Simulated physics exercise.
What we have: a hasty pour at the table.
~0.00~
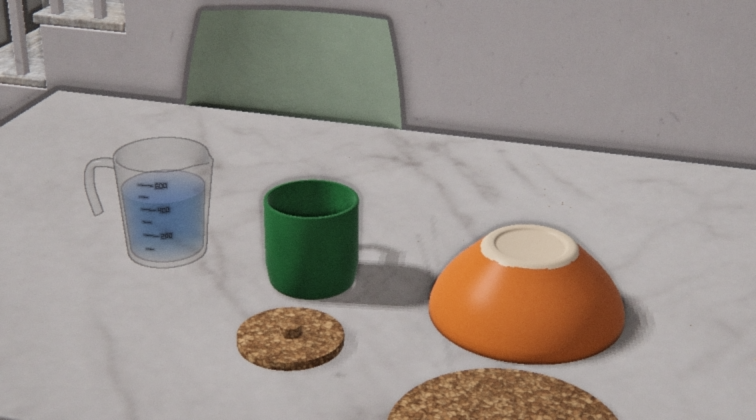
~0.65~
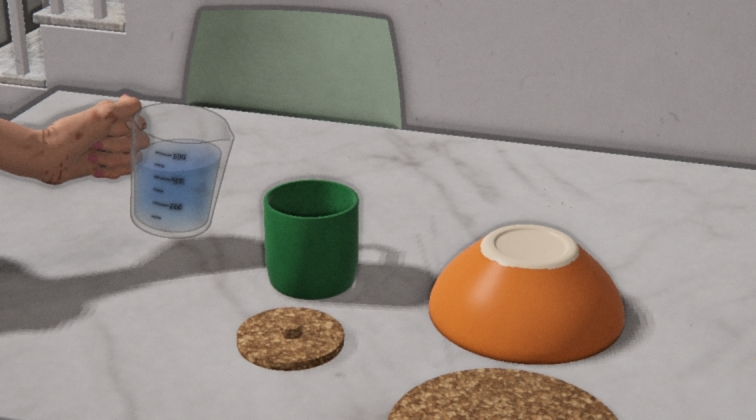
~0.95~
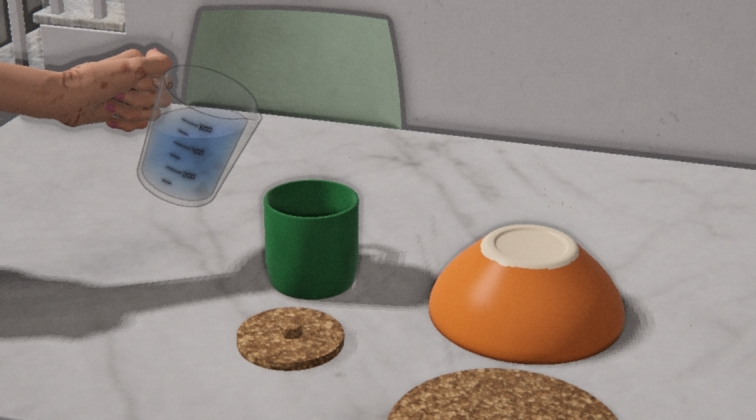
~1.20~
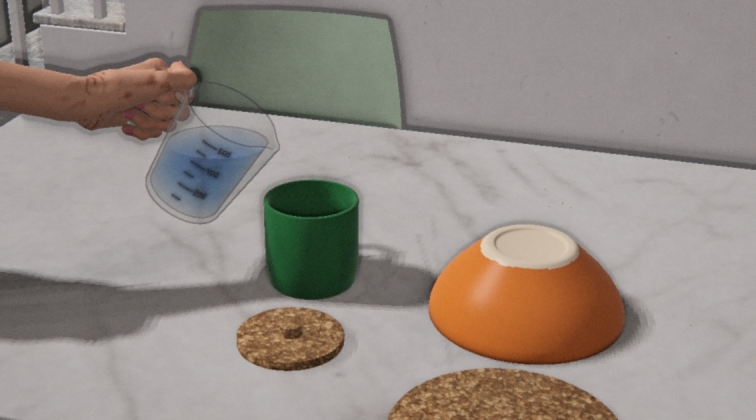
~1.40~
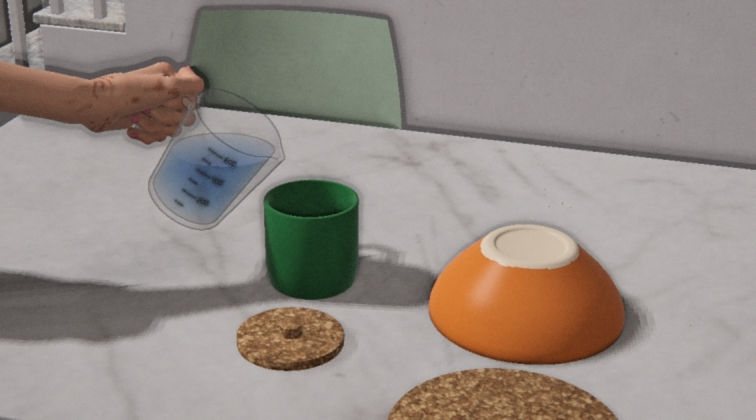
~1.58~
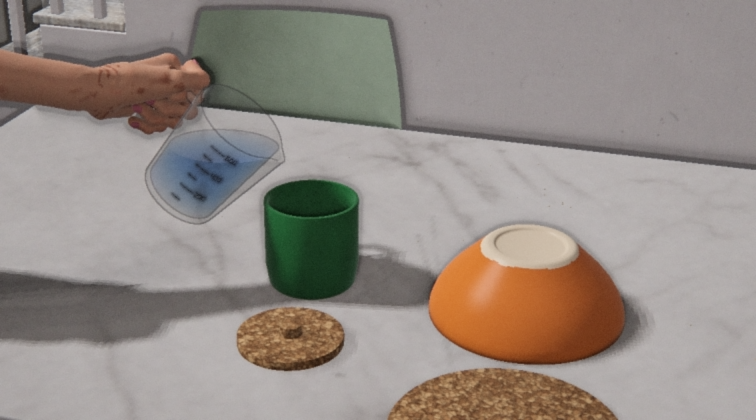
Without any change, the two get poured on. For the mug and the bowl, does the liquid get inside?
At the end, the mug gathers it; the bowl lets none in.
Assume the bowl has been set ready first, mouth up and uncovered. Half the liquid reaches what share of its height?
About 30 %.
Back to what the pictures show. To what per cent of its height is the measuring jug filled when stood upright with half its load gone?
Roughly 35 in a hundred.
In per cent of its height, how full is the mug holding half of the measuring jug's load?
Near 35 in a hundred.
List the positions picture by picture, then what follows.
In the first picture, all stand on the top; measuring jug (165, 201) about two thirds full; mug (312, 243) open; bowl (528, 281) upside down.
In the second picture, the hand lifts the measuring jug; measuring jug about two thirds full, surface at (177, 155); mug (312, 243) open.
In the third picture, tilting; measuring jug (194, 135) tipped 25° with all of its load; bowl (528, 281) upside down.
In the fourth picture, no stream yet; measuring jug (208, 153) tipped 30° with all of its load; mug (312, 243) open.
In the fifth picture, still nothing leaves it; measuring jug (212, 160) tipped 35° with all of its load; bowl (528, 281) upside down.
In the sixth picture, on the point of pouring; measuring jug (212, 156) tipped 40° with all of its load; mug (312, 243) open; bowl (528, 281) upside down.
After 2.3 s, the dyed water goes into the mug.
After 3.2 s, it runs off the upturned base of the bowl.
After 4.6 s, the mug has its share inside; the bowl is empty, in a puddle.
